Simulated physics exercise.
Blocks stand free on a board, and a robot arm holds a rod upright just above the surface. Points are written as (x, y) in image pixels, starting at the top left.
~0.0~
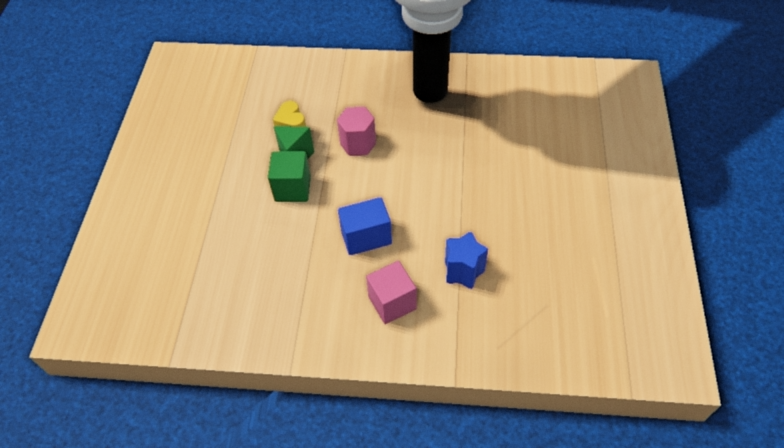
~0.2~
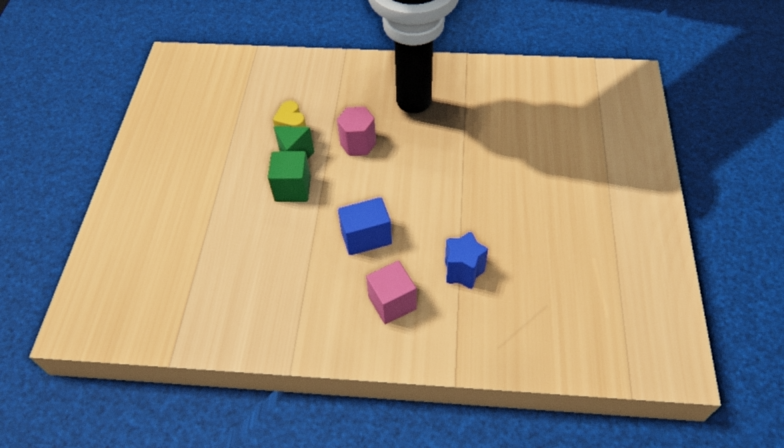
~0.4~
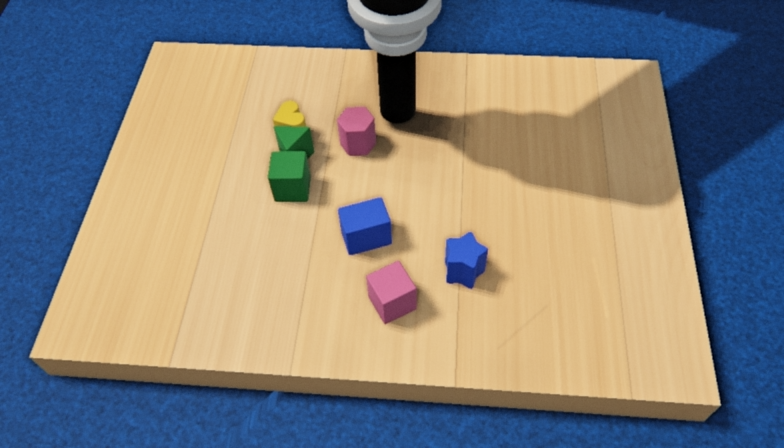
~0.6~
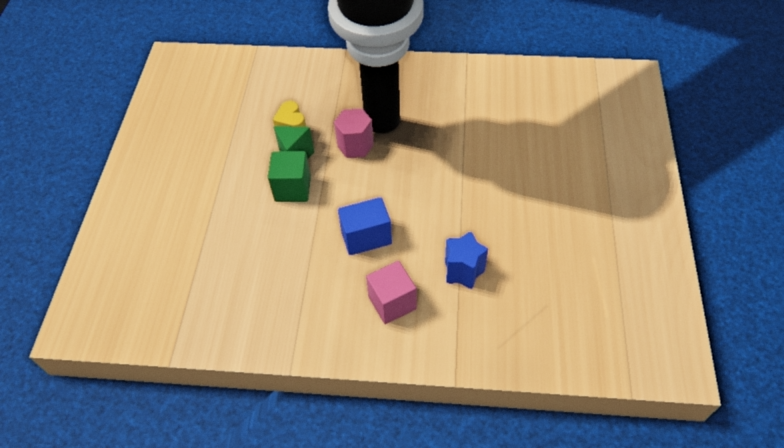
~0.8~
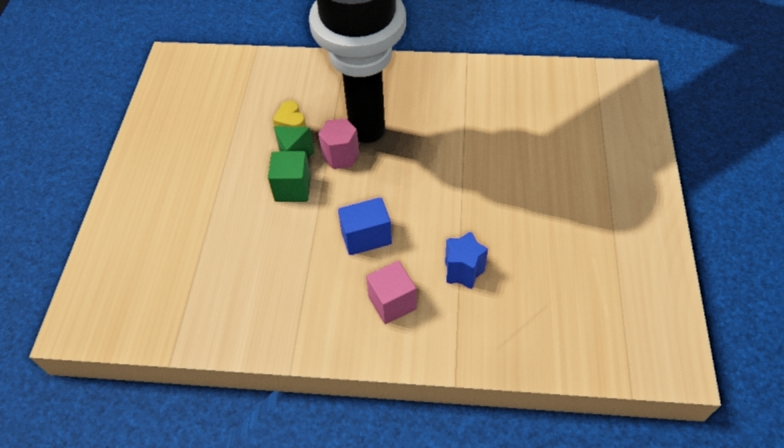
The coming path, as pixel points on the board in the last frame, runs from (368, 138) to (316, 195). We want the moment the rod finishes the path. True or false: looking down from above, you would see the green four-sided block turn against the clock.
That is true.
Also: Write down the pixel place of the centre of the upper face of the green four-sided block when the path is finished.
Around (237, 185).
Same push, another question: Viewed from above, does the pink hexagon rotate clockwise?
In short: Yes.
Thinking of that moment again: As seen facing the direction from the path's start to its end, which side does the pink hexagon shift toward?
That's a shift to the right.
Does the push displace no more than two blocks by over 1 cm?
Yes.
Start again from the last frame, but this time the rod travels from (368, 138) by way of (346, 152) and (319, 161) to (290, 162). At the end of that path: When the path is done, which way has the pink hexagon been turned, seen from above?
I'd predict that, seen from above, the pink hexagon rotates counter-clockwise.
What follows on the original path. Halfway along, rod (342, 160); green four-sided block (270, 174), turned 15° anticlockwise; pink hexagon (304, 156), turned 30° clockwise.
At the end, rod (315, 188); green four-sided block (237, 185), turned 25° anticlockwise; green three-sided block still; pink hexagon (272, 174), turned 70° clockwise.
